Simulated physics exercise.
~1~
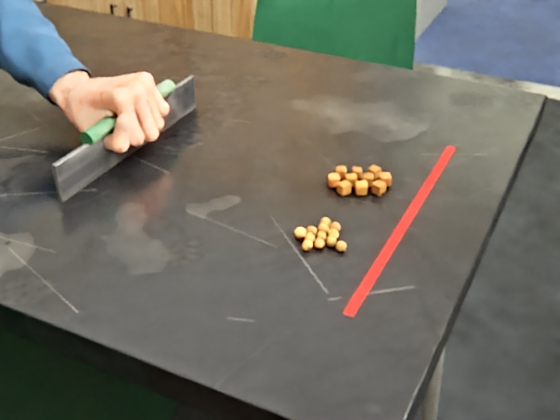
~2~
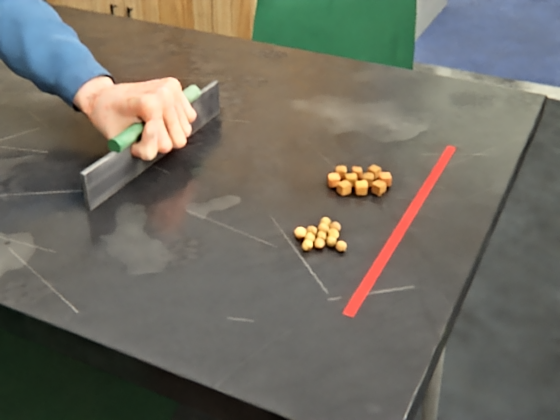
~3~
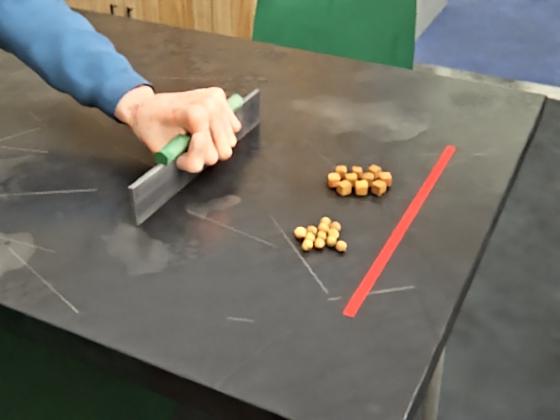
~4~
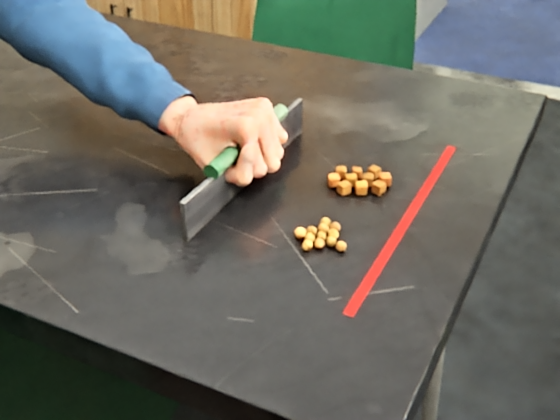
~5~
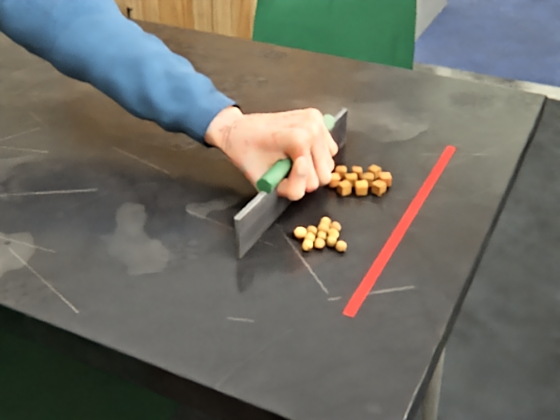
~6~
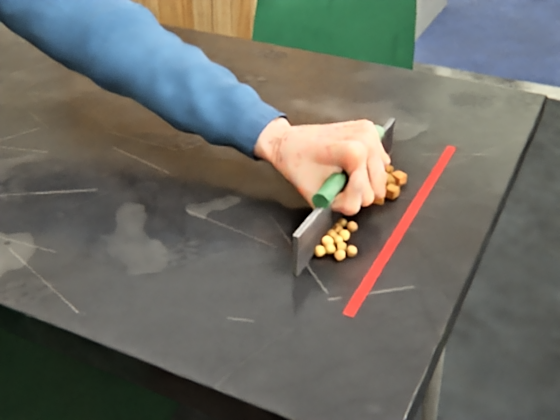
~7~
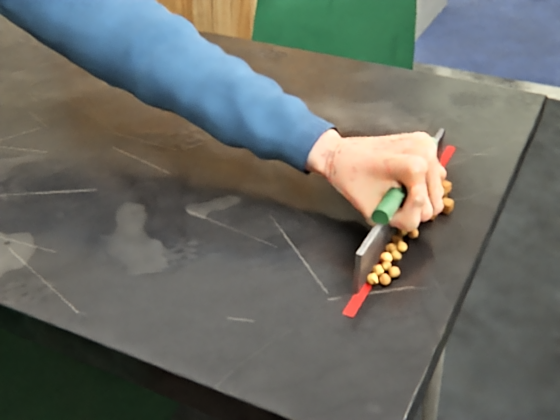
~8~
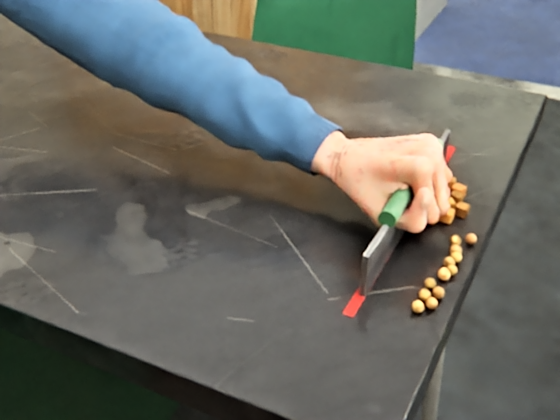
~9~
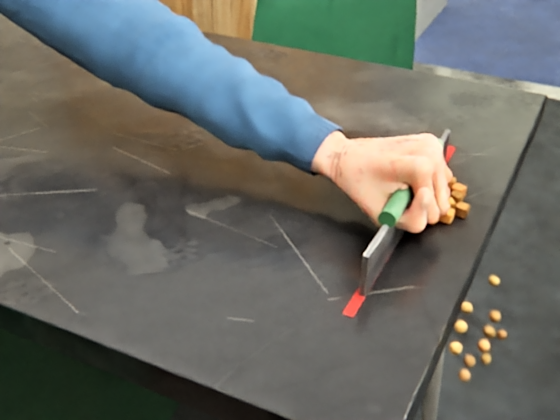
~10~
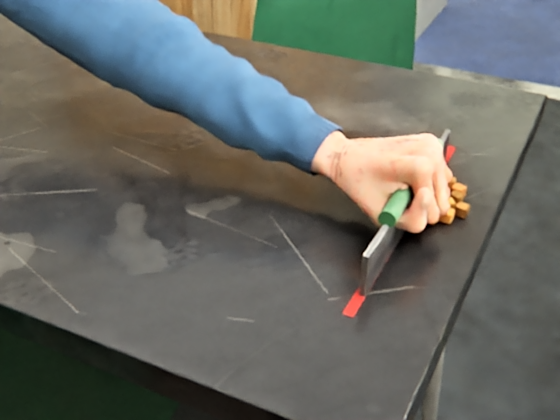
At the start, a hand in a blue sleeve holds a scraper with a green handle on a dark table, to the left of two heaps of small tan pieces and a strip of red tape. The hand slides the scraper steadily right until it meets both heaps. It pushes them on to the tape, where the scraper stops. The nearer, rounder pieces keep rolling past the tape and drop over the table's right edge, passing out of view. The farther, blockier pieces stay on the table beside the hand, which remains at the tape.
